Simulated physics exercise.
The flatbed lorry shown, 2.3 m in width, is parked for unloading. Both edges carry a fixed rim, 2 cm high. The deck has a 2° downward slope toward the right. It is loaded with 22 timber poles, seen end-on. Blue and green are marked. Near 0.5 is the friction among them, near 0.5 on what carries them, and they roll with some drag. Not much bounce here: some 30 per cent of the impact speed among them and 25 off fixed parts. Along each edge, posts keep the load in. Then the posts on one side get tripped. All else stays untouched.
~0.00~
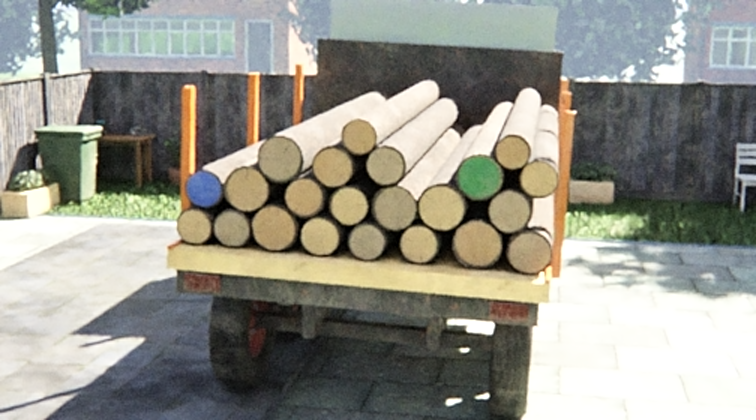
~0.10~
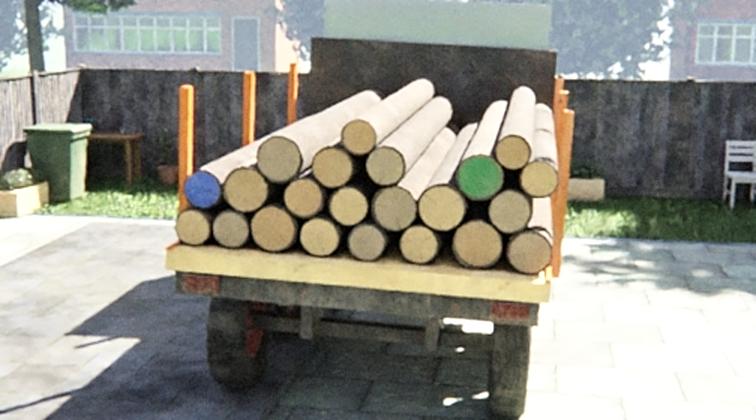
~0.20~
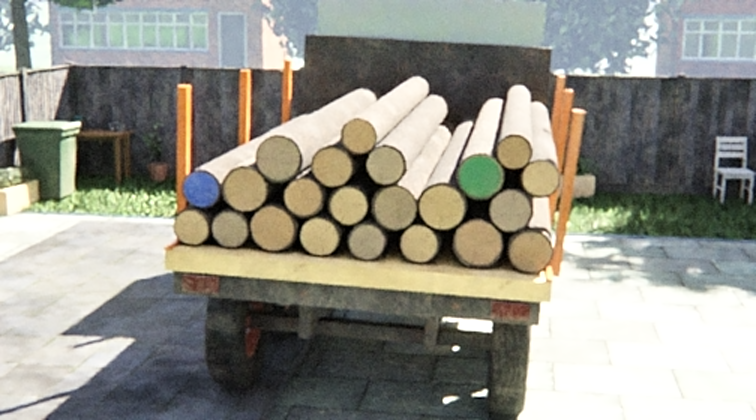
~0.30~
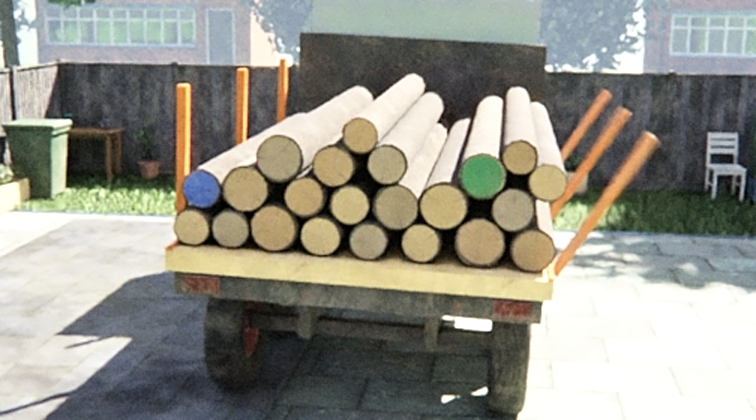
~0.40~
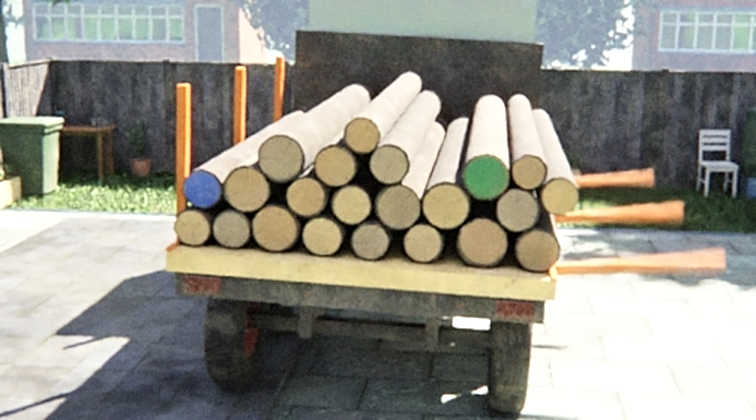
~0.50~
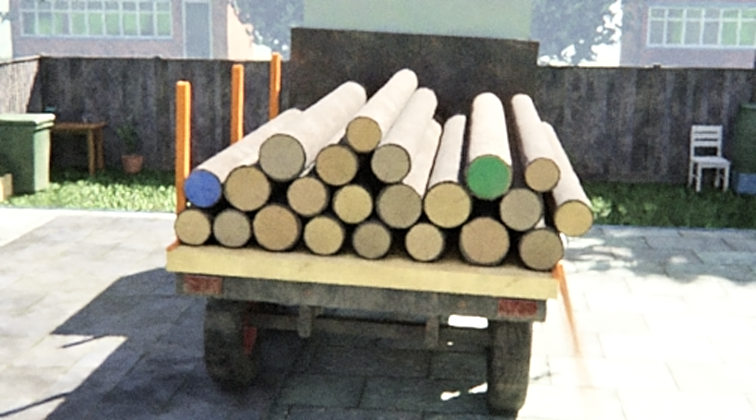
Orange posts along the right edge of a flatbed lorry stacked with timber poles start upright, lean outward, swing down past level and end up hanging below the deck. The poles on the right shift slightly rightward, the green-ended one edging over, while the blue-ended pole and left posts barely move.
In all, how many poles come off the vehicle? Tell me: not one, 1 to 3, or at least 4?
It comes to 1 to 3.
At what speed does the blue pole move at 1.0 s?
0.0 m/s, roughly.
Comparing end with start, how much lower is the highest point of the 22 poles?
Drop: Approx. 0 centimetres.
After 1.0 s, blue is up on others, 15 cm from the left edge; green is up on others, 45 cm from the right edge; 2 off so far.
At rest (2.5 s), blue is up on others, 15 cm from the left edge; green is up on others, 45 cm from the right edge; 2 off so far.
